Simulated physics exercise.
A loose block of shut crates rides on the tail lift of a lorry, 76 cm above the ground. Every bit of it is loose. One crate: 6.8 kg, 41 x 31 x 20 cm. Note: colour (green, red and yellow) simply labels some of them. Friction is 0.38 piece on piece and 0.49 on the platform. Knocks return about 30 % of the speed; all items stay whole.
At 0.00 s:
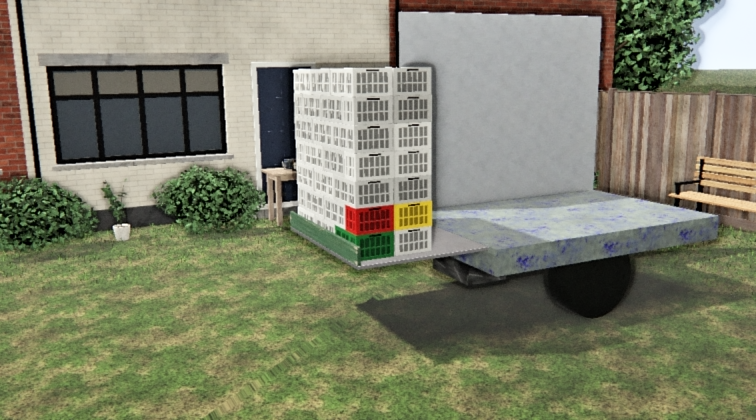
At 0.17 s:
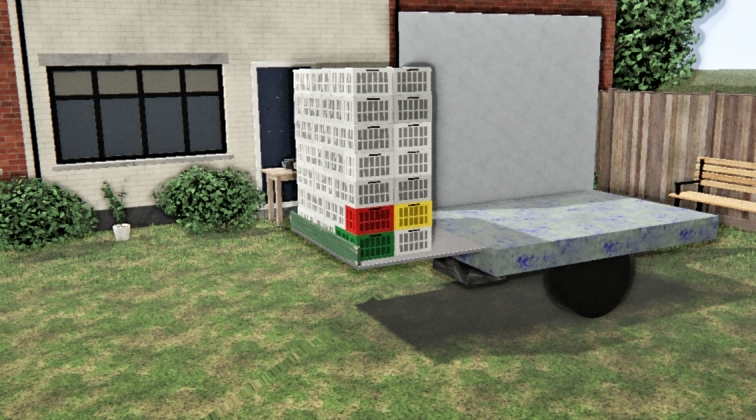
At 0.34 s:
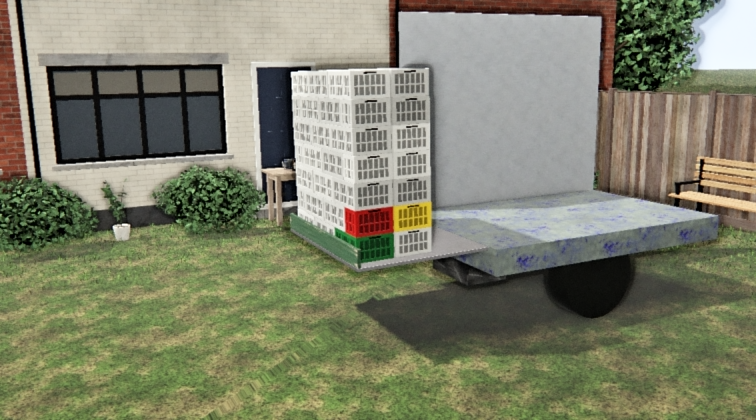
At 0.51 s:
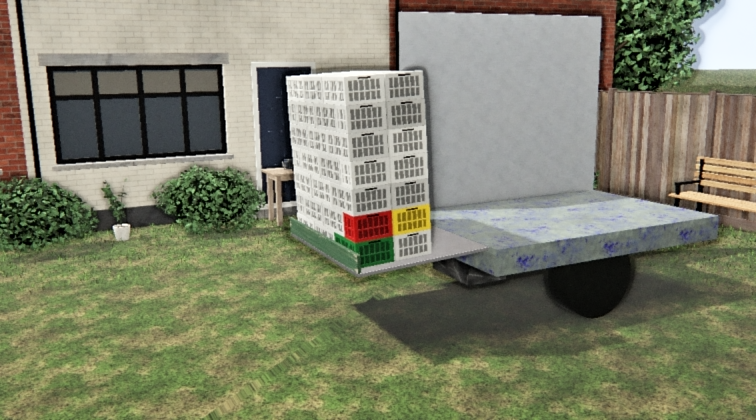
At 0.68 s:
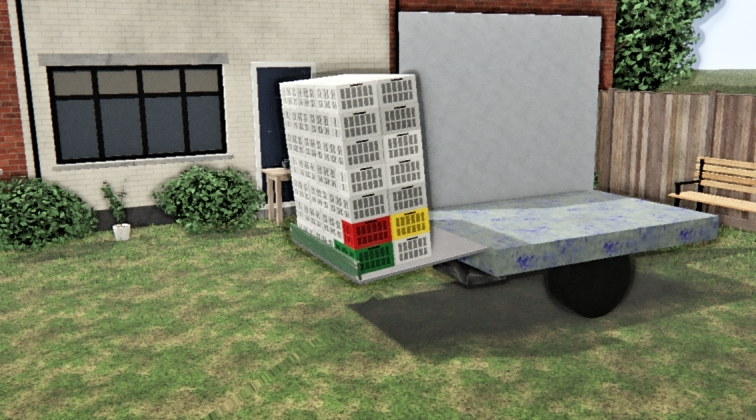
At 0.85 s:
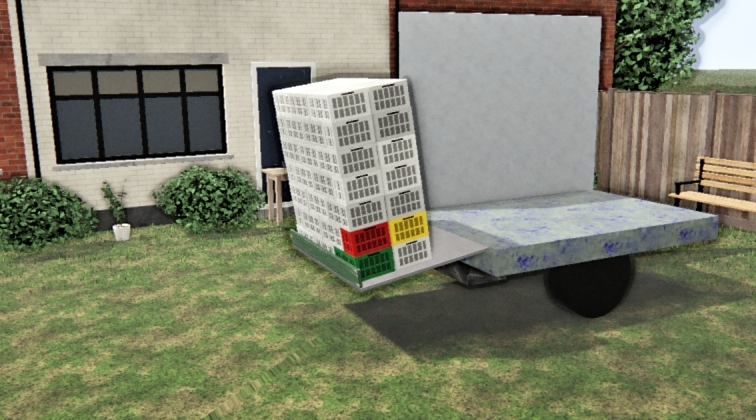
A platform stacked with mostly white crates slowly slopes downward to the left, tilting the stack.
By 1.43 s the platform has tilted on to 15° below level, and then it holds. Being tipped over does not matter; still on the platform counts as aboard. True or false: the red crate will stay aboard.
False.
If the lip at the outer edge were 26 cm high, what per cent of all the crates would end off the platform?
That would be 60 per cent.
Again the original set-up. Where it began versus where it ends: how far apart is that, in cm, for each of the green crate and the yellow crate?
Green 20, yellow 20.
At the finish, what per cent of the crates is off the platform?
My estimate is roughly 85 per cent.
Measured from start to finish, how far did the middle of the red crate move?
About 100 cm.
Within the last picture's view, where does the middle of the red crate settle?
In the last picture it comes to a stop at about (326, 345).
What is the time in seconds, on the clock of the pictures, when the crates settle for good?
Rest time: Around 5.0 s.
By 1.54 s, slope 15°; none of the 48 crates off the platform, 47 disturbed; red crate tilted 7°; green crate tilted 7°.
By 2.08 s, slope 15°; 34 of the 48 crates off the platform; red crate tilted 45°; yellow crate moved 20 mm.
By 2.84 s, slope 15°; 39 of the 48 crates off the platform; red crate on its side.
When it is over (5.2 s), slope 15°; 40 of the 48 crates off the platform; red crate on its side; green crate moved 17 mm; yellow crate moved 32 mm. In pixels of the last frame, middles, red crate near (326, 345), green crate near (364, 272).
